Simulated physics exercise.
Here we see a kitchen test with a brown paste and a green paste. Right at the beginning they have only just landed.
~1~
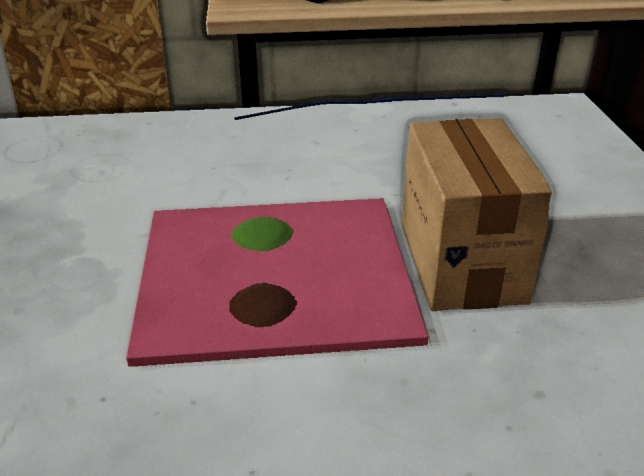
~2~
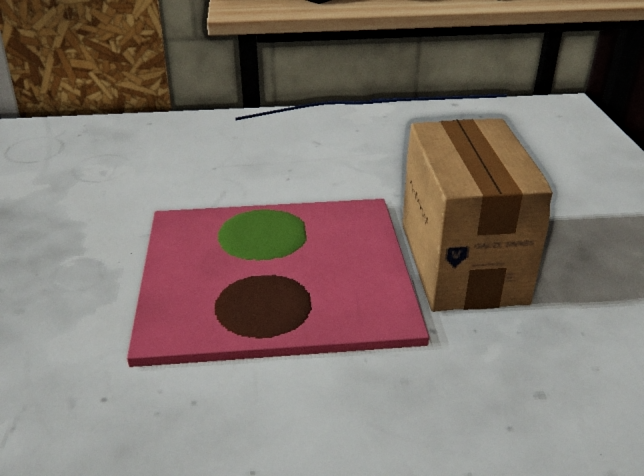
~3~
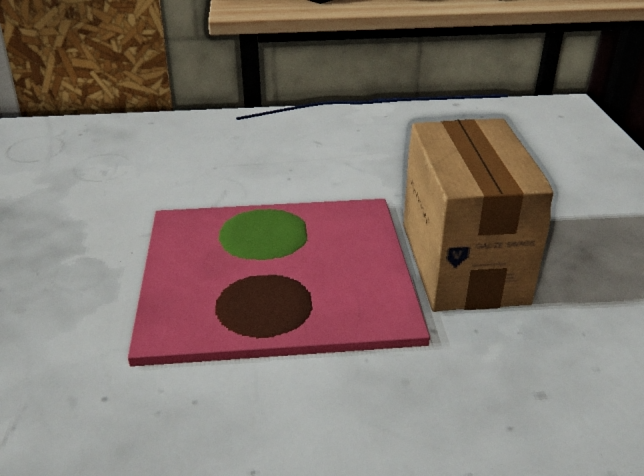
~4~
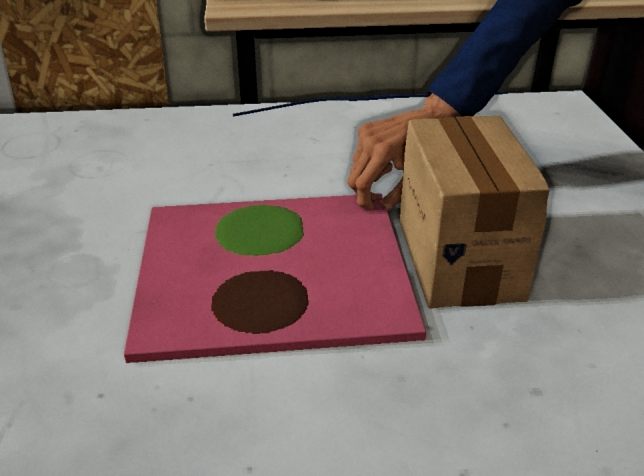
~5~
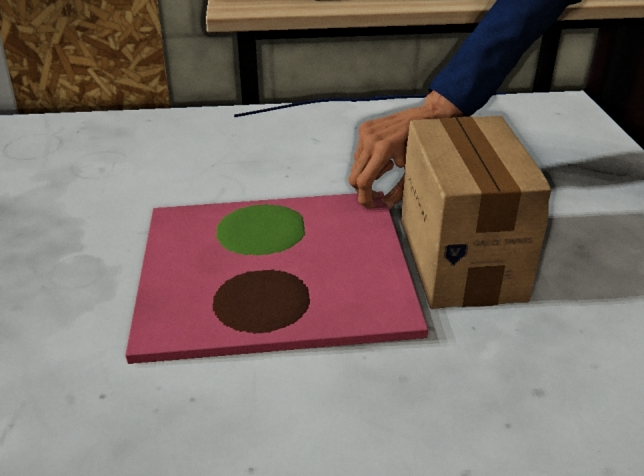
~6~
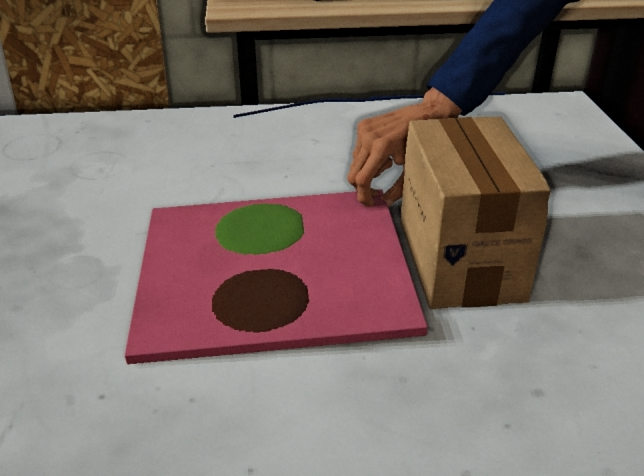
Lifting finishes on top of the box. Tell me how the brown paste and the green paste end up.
Watch the brown paste trickle down and drop off; watch the green paste trickle down and drop off.
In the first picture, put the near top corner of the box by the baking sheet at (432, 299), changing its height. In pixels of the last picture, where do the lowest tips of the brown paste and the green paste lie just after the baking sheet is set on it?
Roughly (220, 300) and (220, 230).
Shortly, slope about 32°; the brown paste has crept down a long way; the green paste has crept down a long way.
Then, the brown paste is dripping off the low end; the green paste is dripping off the low end.
At the finish, slope about 32°; the brown paste is dripping off the low end; the green paste is dripping off the low end.
